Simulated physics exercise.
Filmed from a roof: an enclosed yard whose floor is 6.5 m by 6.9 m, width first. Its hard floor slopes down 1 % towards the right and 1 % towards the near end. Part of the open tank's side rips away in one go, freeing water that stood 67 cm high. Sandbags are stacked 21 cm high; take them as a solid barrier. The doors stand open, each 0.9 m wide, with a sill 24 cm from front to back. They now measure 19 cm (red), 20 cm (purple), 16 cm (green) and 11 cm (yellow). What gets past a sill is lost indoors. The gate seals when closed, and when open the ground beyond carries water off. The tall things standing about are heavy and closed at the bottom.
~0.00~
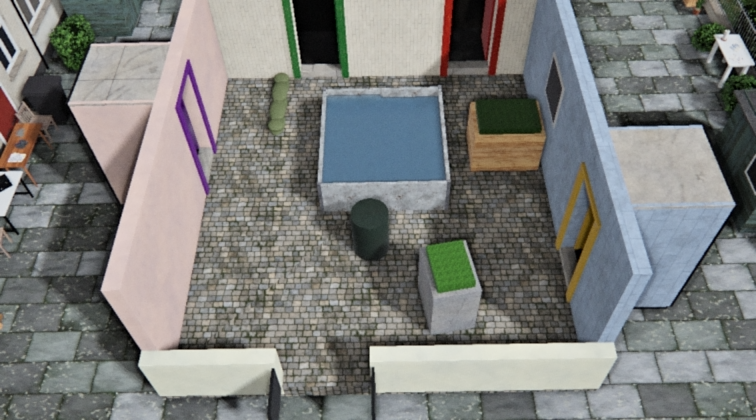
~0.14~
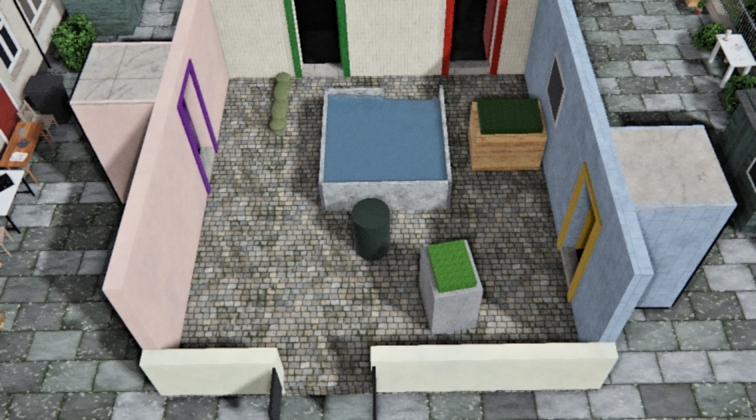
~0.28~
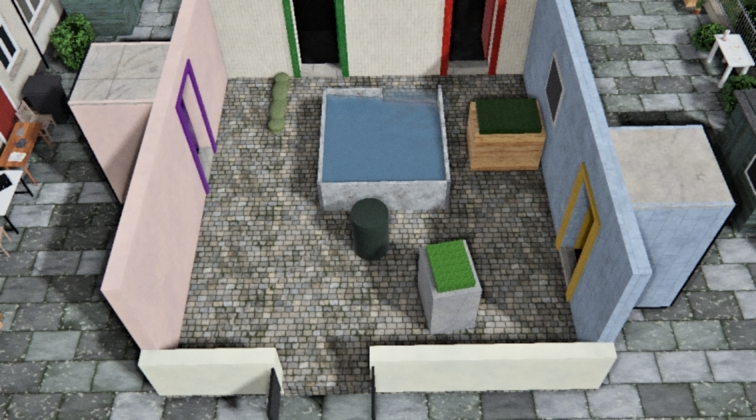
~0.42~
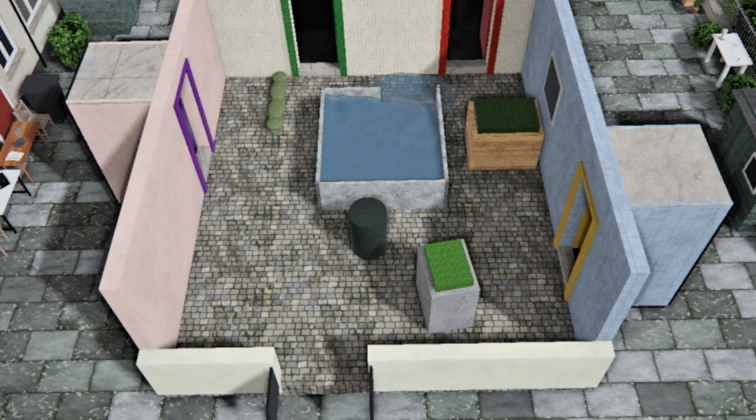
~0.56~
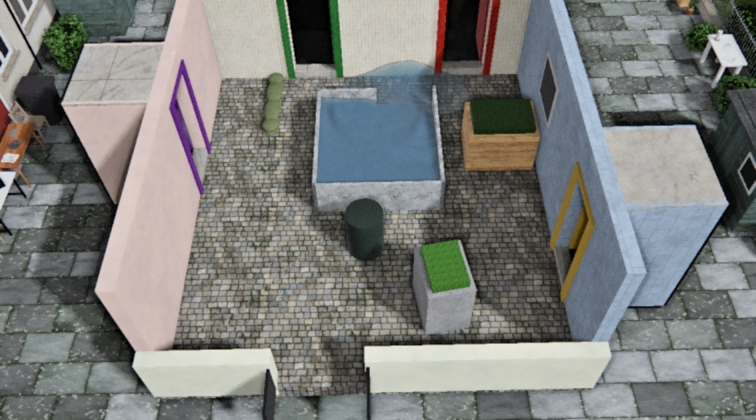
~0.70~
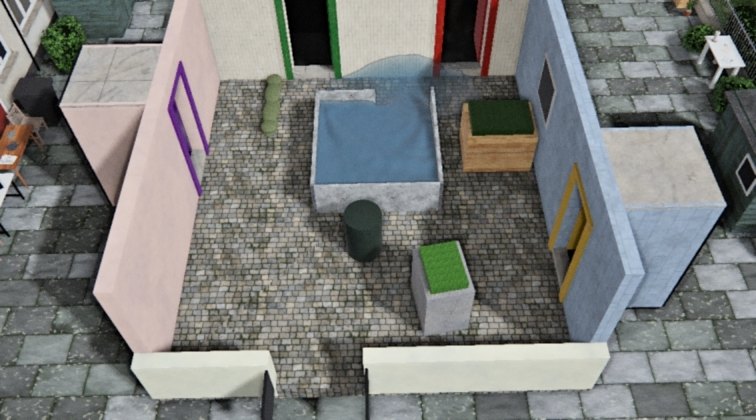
Water broke out through the far side of the raised stone tank in the walled yard and spread in a thin, pale sheet across the paving behind it, mostly toward the red-framed door.
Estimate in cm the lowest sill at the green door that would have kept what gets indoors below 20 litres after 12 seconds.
Some 16 cm above the ground.
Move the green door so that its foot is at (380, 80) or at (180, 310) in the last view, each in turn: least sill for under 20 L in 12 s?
About 39 and 7.0 cm.
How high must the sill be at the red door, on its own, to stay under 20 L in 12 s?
About 25 cm at red.
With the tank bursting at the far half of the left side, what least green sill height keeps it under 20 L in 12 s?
Some 26 cm.
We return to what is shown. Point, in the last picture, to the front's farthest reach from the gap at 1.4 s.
At about (262, 80).
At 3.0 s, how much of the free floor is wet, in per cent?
Some 40 per cent of it.
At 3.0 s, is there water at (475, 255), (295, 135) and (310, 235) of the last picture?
In turn: Not reached, under water, not reached.
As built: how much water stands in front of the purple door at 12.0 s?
Roughly 2.5 cm deep.
After 1.4 s water covers 15 % of the floor, deepest (50 cm) near (410, 84); 9 cm at the green door, 0 litres in over its 16 cm sill.
After 3.0 s water covers 40 % of the floor, deepest (46 cm) near (518, 130); 9 cm at the green door, 0 litres in over its 16 cm sill.
After 12.0 s water covers 90 % of the floor, deepest (16 cm) near (509, 130); 10 cm at the green door, 20 litres in over its 16 cm sill.
At the green door as built, the water arrived by 0.9 s and peaked near 17 cm at 6.4 s.
With a sill of 14 cm, 35 litres would have come in within the 12 s; with 19 cm, 6 litres. So under 20 litres takes about 16 cm.
